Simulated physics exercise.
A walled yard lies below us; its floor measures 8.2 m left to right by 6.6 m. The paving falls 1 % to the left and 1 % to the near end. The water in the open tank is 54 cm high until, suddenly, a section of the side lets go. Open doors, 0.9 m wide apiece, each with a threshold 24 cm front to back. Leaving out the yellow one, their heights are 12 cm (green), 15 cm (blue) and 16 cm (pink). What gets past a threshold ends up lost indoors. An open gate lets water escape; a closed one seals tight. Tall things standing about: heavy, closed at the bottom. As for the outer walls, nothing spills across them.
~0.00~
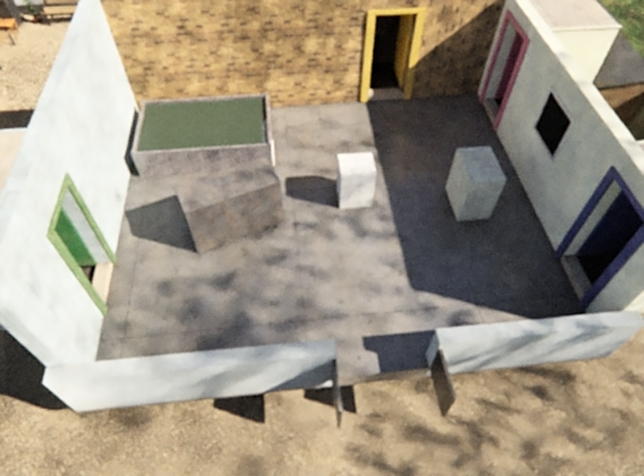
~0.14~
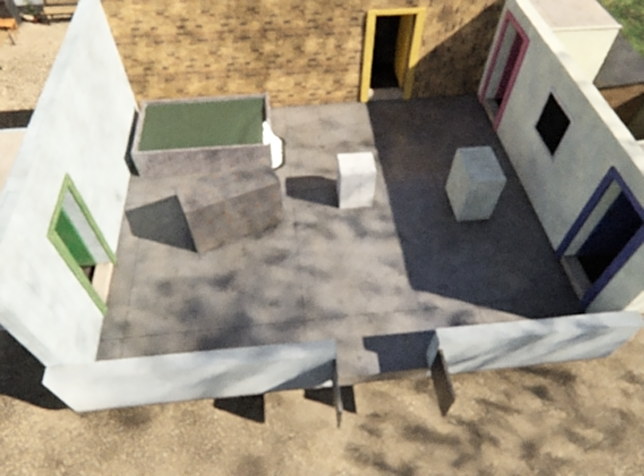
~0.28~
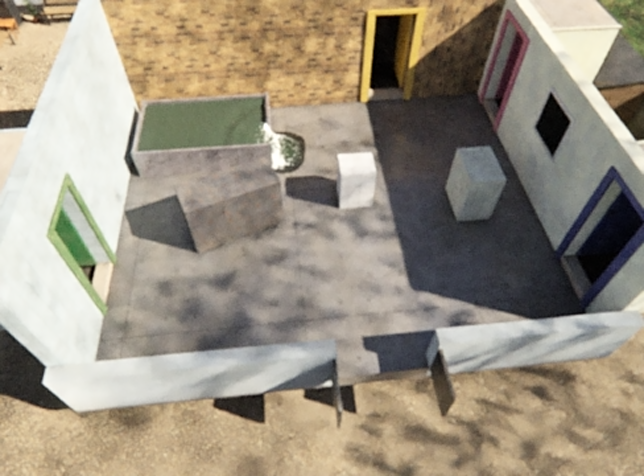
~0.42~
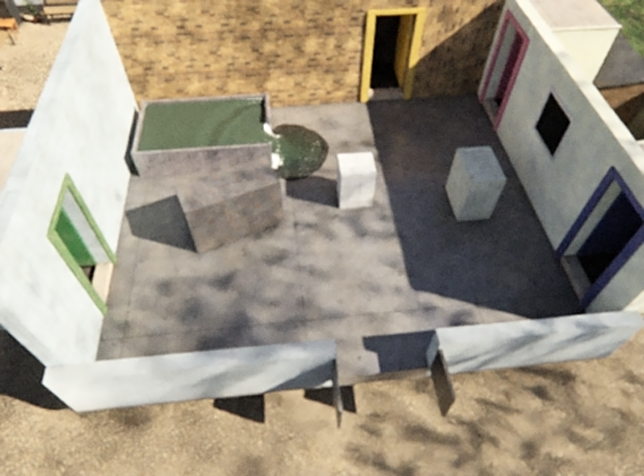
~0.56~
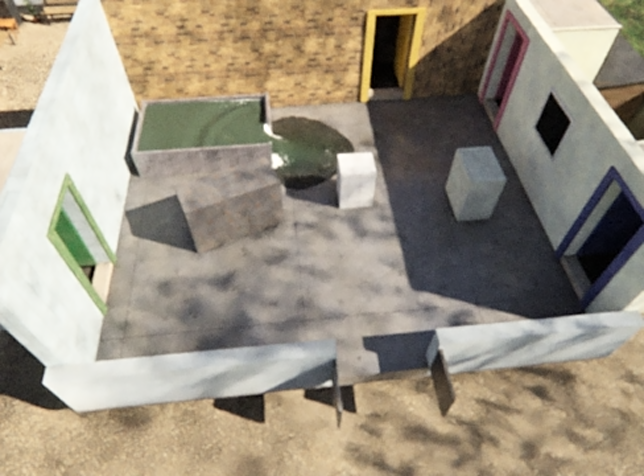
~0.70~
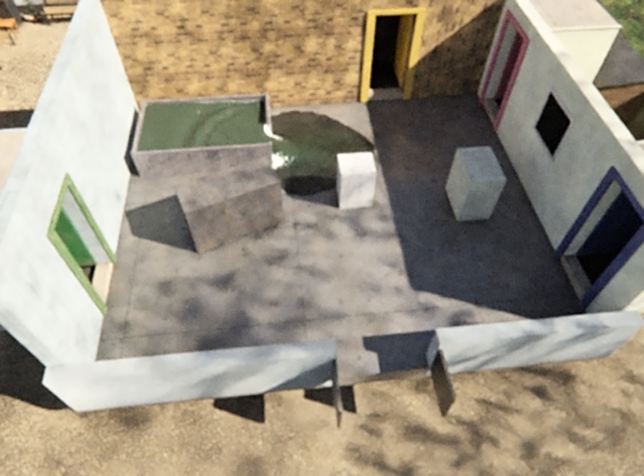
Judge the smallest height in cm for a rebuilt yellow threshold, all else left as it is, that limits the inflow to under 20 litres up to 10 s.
Roughly 5.5 cm at the least.
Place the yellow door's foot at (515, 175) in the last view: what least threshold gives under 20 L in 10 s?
Around 13.0 cm would do it.
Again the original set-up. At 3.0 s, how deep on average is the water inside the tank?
On average, around 32 cm.
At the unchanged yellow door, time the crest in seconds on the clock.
Near 6.5 seconds.
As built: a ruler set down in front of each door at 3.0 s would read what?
Green door 0 cm, blue door 0 cm, yellow door 8 cm, pink door 13 cm.
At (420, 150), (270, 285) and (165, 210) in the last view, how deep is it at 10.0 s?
That's 6, 2 and 0 cm, in the order given.
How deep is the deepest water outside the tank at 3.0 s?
Close to 21 centimetres.
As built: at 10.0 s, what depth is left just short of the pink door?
The depth there is around 5.5 cm.
After 1.4 s water covers 20 % of the floor, deepest (26 cm) near (282, 156); it has not reached the yellow door.
After 3.0 s water covers 40 % of the floor, deepest (21 cm) near (282, 156); 8 cm at the yellow door, 0 litres in over its 16 cm threshold.
After 10.0 s water covers 70 % of the floor, deepest (10 cm) near (443, 351); 5 cm at the yellow door, 0 litres in over its 16 cm threshold.
At the yellow door as built, the water arrived by 1.7 s and peaked near 10 cm at 6.4 s.
Run again over the same 10 s with other heights there, 38 litres in over 4.5 cm, 5 litres over 7.5 cm. The limit of 20 litres is kept from about 5.5 cm up.
